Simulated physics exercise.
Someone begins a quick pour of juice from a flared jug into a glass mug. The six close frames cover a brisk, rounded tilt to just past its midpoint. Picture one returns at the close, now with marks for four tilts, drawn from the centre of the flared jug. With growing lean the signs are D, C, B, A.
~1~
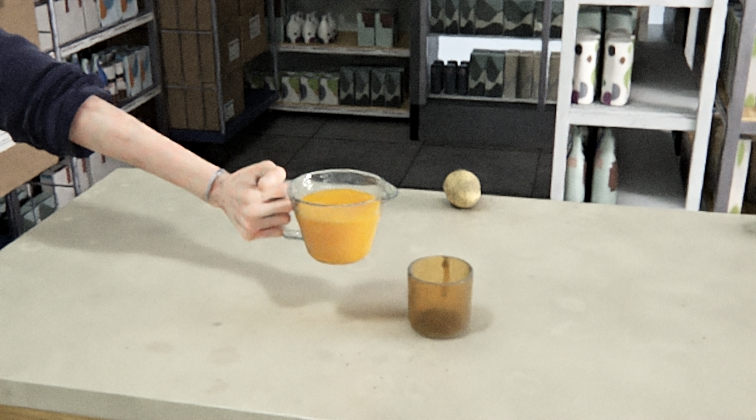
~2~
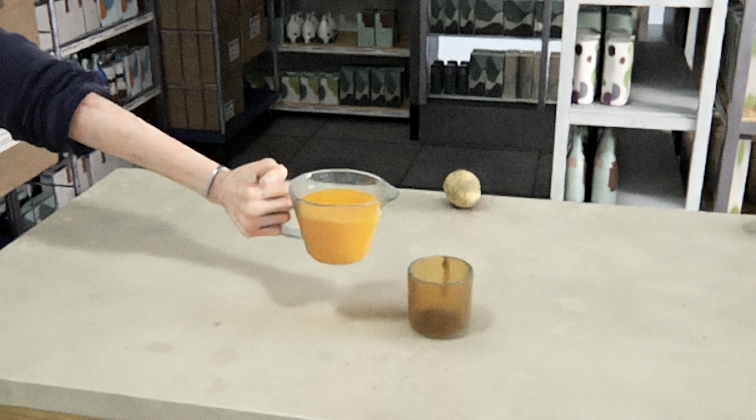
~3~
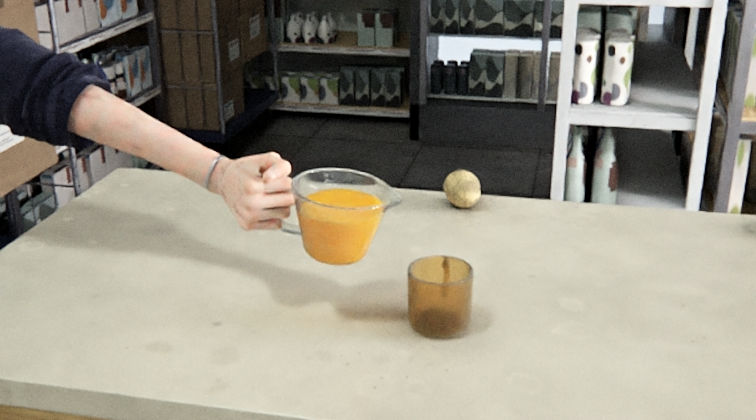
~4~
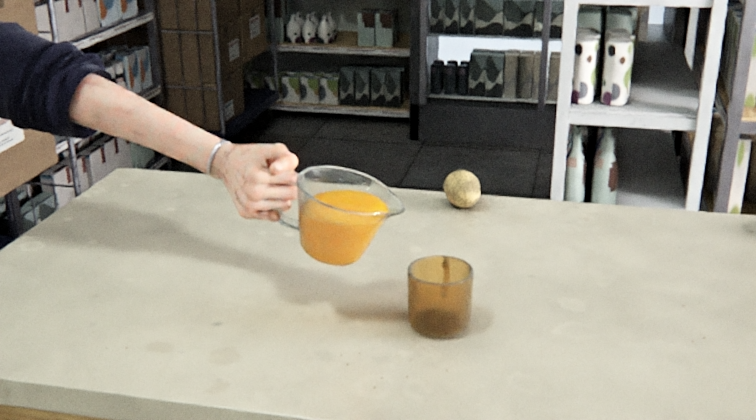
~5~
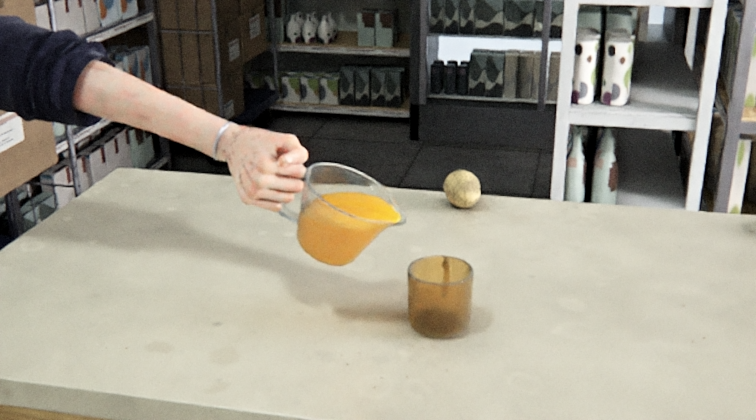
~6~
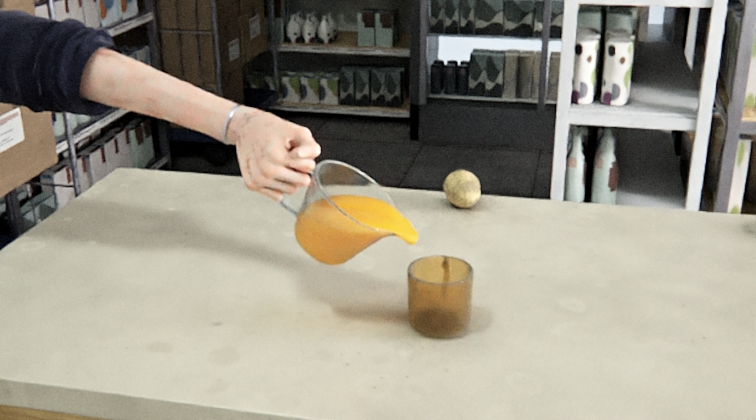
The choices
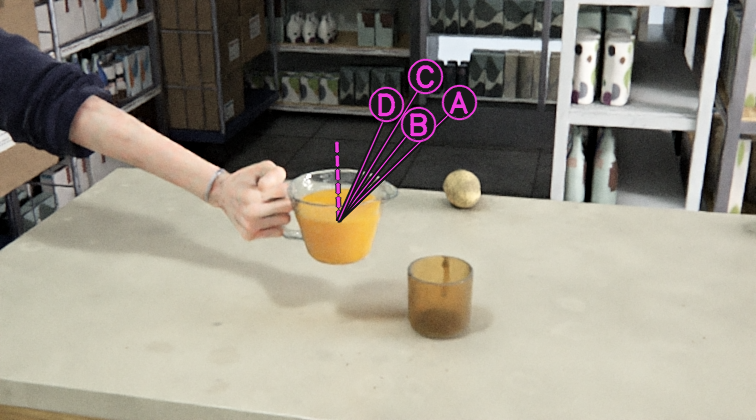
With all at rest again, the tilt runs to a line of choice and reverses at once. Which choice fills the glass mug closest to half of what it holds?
Line A does it best.
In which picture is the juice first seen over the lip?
In picture 6.
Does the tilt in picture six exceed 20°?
Yes, it does.
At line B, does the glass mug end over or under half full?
Under.
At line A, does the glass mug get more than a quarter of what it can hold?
Yes, it does.
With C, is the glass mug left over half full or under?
Under half.
In magenta, A at (447, 115); B at (405, 136); C at (417, 91); D at (382, 122).
If A is chosen, the glass mug ends with about 48 % of what it can hold.
If B is chosen, the glass mug ends with about 32 % of what it can hold.
If C is chosen, the glass mug ends with about 18 % of what it can hold.
If D is chosen, the glass mug ends with about 6 % of what it can hold.
